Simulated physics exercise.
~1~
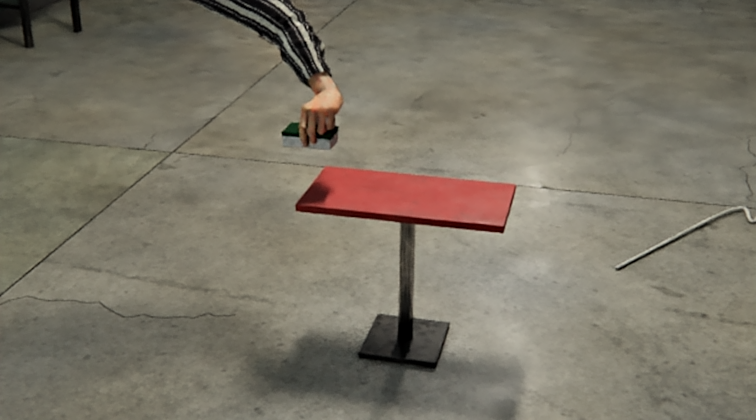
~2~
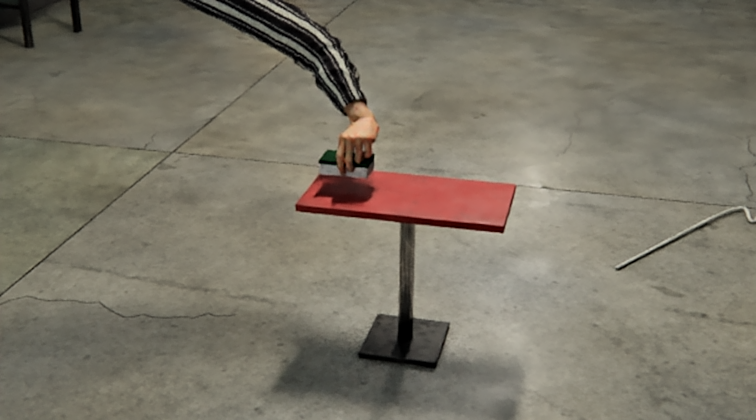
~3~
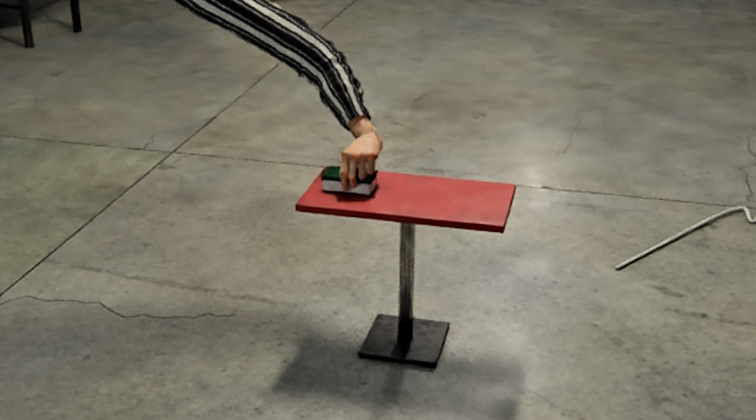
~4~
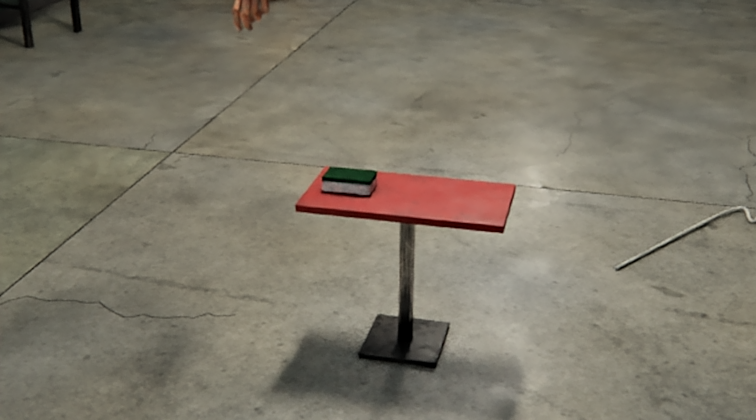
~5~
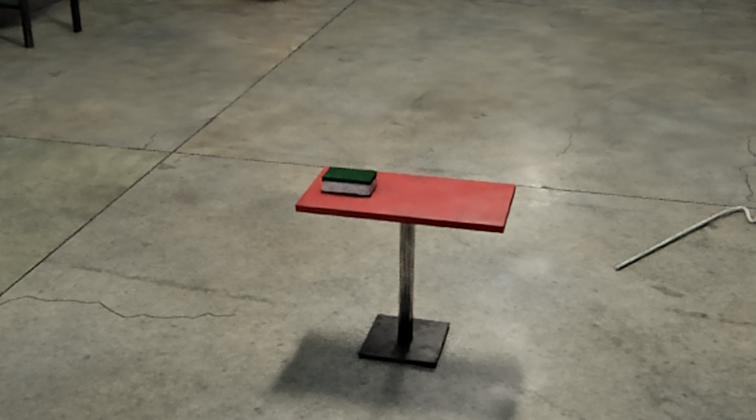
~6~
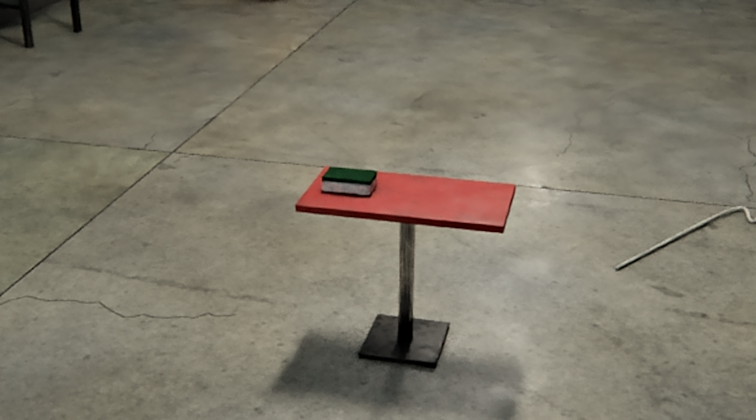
A hand in a striped sleeve lowers a green and white sponge rightward onto the left end of a red-topped stand, lets go, and withdraws toward the upper left. The stand stays upright and still on the concrete floor, with the sponge resting on top.
